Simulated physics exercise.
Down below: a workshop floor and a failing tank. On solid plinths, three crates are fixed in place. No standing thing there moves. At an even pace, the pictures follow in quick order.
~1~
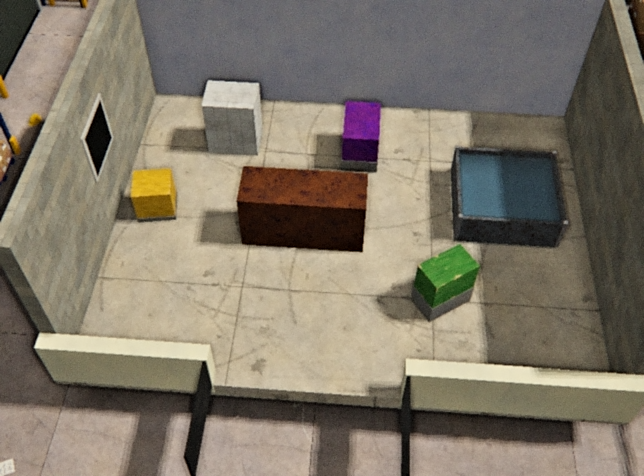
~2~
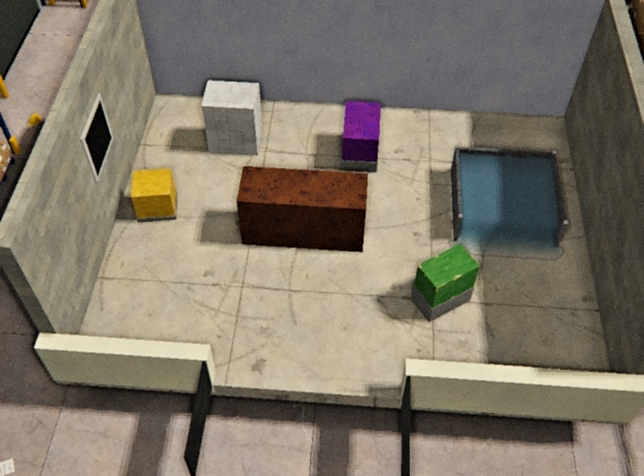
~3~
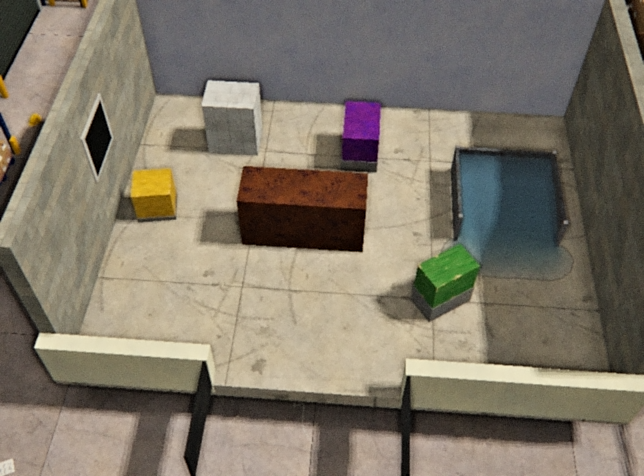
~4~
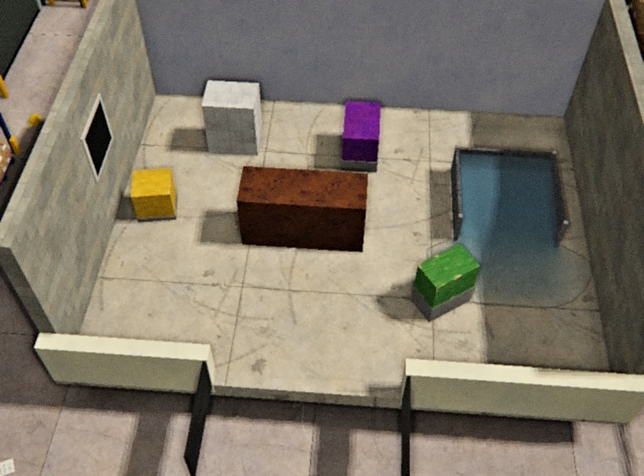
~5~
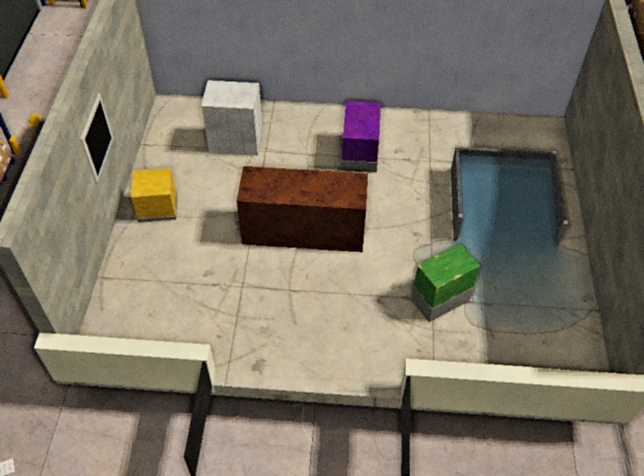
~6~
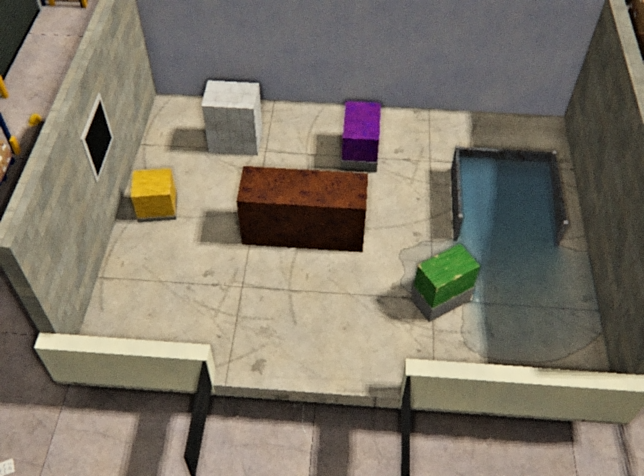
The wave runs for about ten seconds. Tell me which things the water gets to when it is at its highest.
Here is how it goes: The yellow crate is never reached, the green crate is never reached, the purple crate is never reached.
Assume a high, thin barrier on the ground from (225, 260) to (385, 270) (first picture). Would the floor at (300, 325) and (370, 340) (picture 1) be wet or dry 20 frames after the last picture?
As listed: Under water, awash.
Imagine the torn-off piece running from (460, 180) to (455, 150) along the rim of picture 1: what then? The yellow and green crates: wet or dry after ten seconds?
Result - yellow crate gets flooded, green crate stays clear.
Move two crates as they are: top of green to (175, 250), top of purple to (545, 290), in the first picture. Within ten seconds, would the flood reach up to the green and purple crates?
Looking at both, the green crate is left untouched, and the purple crate gets submerged.
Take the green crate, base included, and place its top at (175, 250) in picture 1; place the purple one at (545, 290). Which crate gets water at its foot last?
Answer: The one in yellow.
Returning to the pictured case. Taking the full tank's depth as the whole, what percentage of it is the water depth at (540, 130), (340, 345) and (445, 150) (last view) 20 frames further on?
I'd put them at close to 0 per cent, then 6 per cent, then 0 per cent.
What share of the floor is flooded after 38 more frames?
It should be close to 55 %.
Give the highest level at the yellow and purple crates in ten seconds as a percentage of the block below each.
Taking them in the order asked, 80 percent and 20 percent.
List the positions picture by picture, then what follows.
The first picture shows the tank at (508, 187) is whole and still.
In the second picture, water pours out at (508, 234) and has run to (558, 252).
In the third picture, water pours out at (507, 236) and has run to (564, 270).
In the fourth picture, water pours out at (507, 236) and has run to (565, 298).
In the fifth picture, the front is at (553, 326), out from the gap at (507, 237).
In the sixth picture, water pours out at (507, 237) and has run to (541, 356).
A moment on, water covers 15 % of the floor; the yellow crate not reached, the green crate water round its plinth, the purple crate not reached.
Next, water covers 25 % of the floor; the yellow crate not reached, the green crate water round its plinth, the purple crate not reached.
Then, water covers 35 % of the floor; the yellow crate not reached, the green crate water round its plinth, the purple crate not reached.
Later, water covers 55 % of the floor; the yellow crate water round its plinth, the green crate water round its plinth, the purple crate water round its plinth.
In the end, water covers 70 % of the floor; the yellow crate stayed above the water, the green crate stayed above the water, the purple crate stayed above the water.
